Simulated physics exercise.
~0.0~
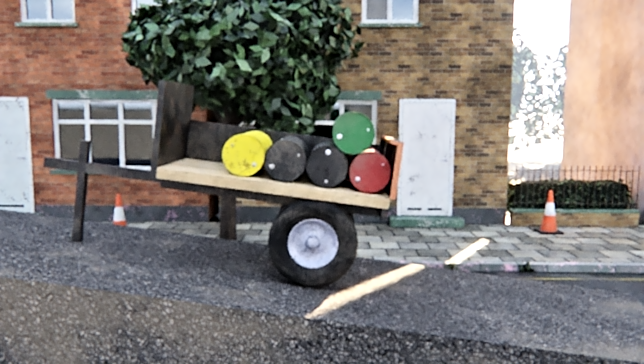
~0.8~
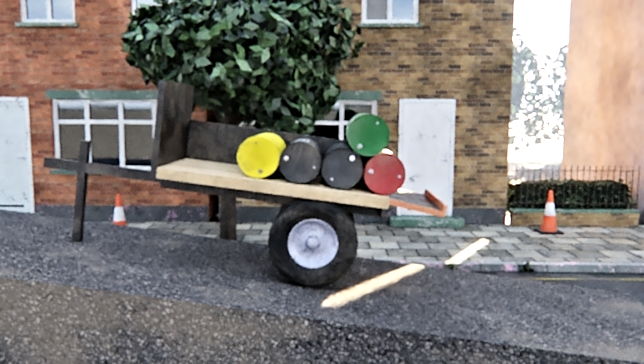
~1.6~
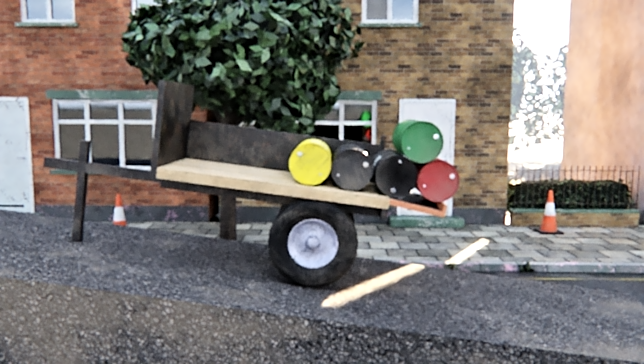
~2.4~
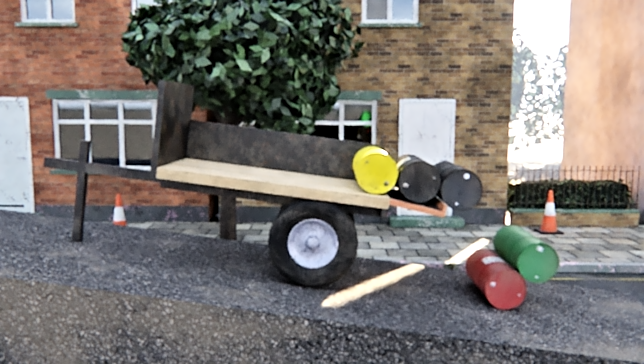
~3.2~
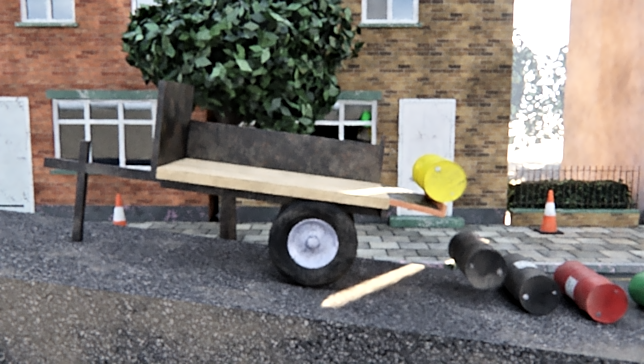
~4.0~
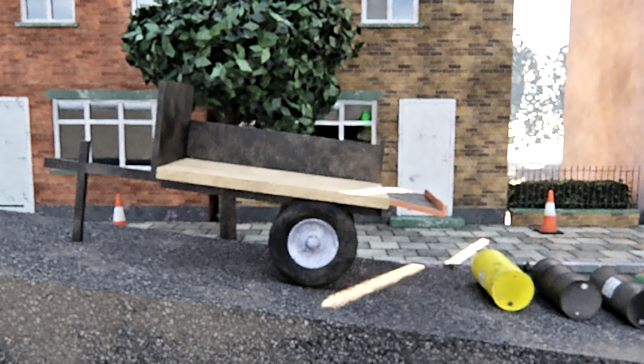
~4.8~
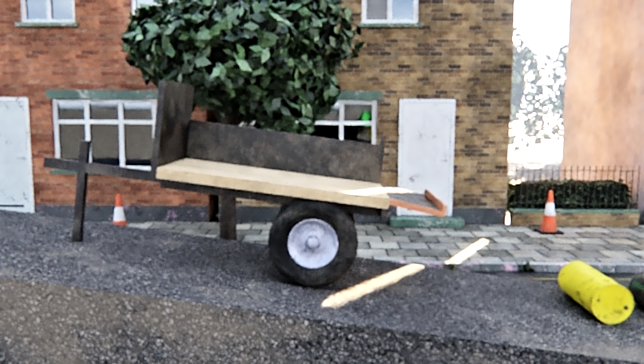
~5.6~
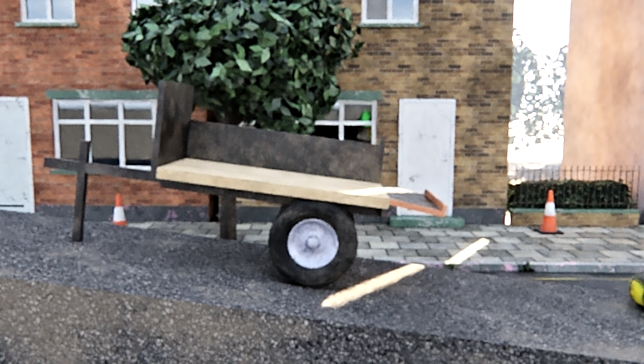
Five drums rolling right down a sloping trailer bed, tumbling off its lowered tailgate onto the road and leaving the trailer empty.
